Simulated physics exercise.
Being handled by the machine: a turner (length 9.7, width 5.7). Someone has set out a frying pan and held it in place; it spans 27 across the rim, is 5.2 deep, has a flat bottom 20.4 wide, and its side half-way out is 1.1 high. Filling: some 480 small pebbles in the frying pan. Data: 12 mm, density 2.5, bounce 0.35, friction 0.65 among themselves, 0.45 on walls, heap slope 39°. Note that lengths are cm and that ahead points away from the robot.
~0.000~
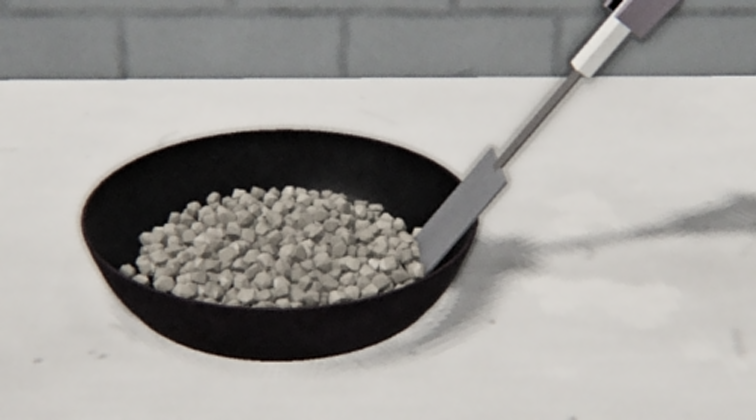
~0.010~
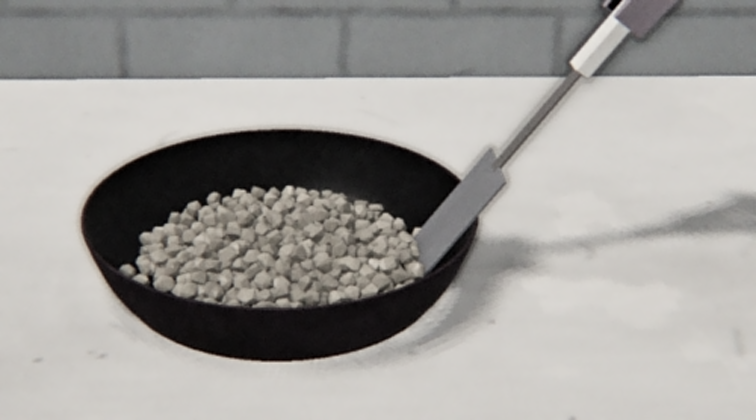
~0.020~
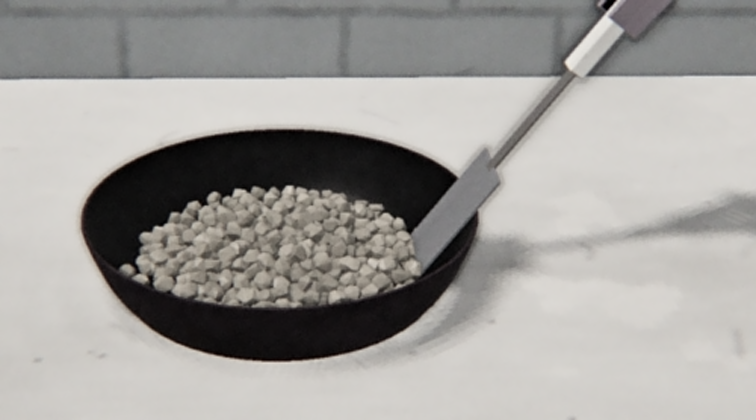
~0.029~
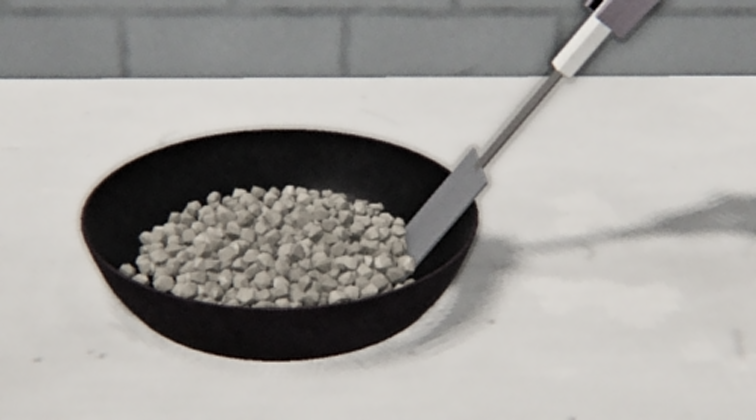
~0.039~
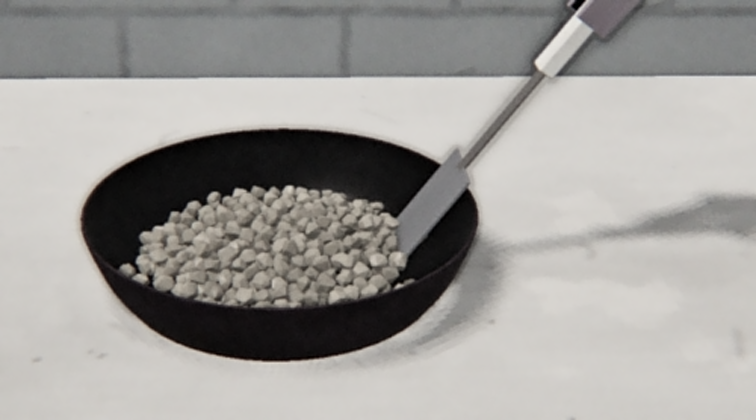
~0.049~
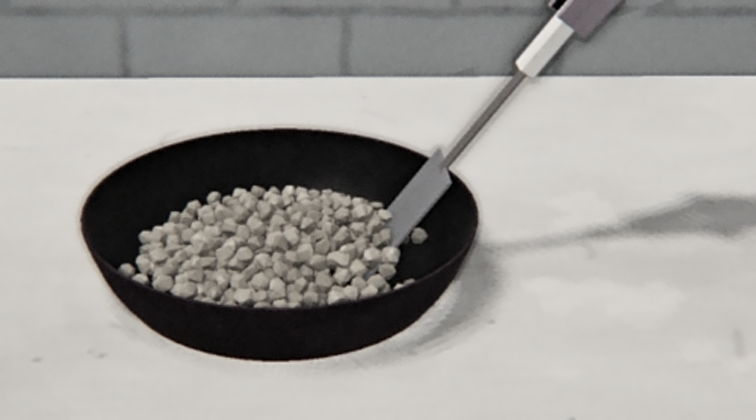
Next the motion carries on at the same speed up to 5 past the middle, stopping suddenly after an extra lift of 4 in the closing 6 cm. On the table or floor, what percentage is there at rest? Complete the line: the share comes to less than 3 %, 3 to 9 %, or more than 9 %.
The share comes to more than 9 %.
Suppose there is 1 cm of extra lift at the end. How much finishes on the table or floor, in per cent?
Result: Approx. 5 %.
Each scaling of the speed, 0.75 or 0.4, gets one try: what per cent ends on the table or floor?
I'd say near 10 and then near 0 per cent.
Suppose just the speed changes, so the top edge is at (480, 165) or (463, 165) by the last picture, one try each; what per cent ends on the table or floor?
Roughly 0 per cent, then roughly 5 per cent.
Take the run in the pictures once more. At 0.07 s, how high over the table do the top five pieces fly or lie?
6 cm.
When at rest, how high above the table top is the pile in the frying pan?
Near 5.0 centimetres high.
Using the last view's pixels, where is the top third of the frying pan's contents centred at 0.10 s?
Centre: Roughly (266, 229) in the last picture.
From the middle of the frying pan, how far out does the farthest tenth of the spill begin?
55 centimetres, give or take.
After 0.07 s, sloping 54°, highest piece 6 above the table; 476 in the frying pan.
After 0.10 s, sloping 54°, highest piece 8 above the table; 476 in the frying pan.
After 0.31 s, sloping 54°, highest piece 8 above the table; 409 in the frying pan, 50 on the table or floor, 17 on the blade or in flight.
After 1.36 s, sloping 54°, highest piece 5 above the table; 409 in the frying pan, 67 on the table or floor.
In the end, 409 in the frying pan, 67 on the table or floor. That is 14 % on the table or floor.
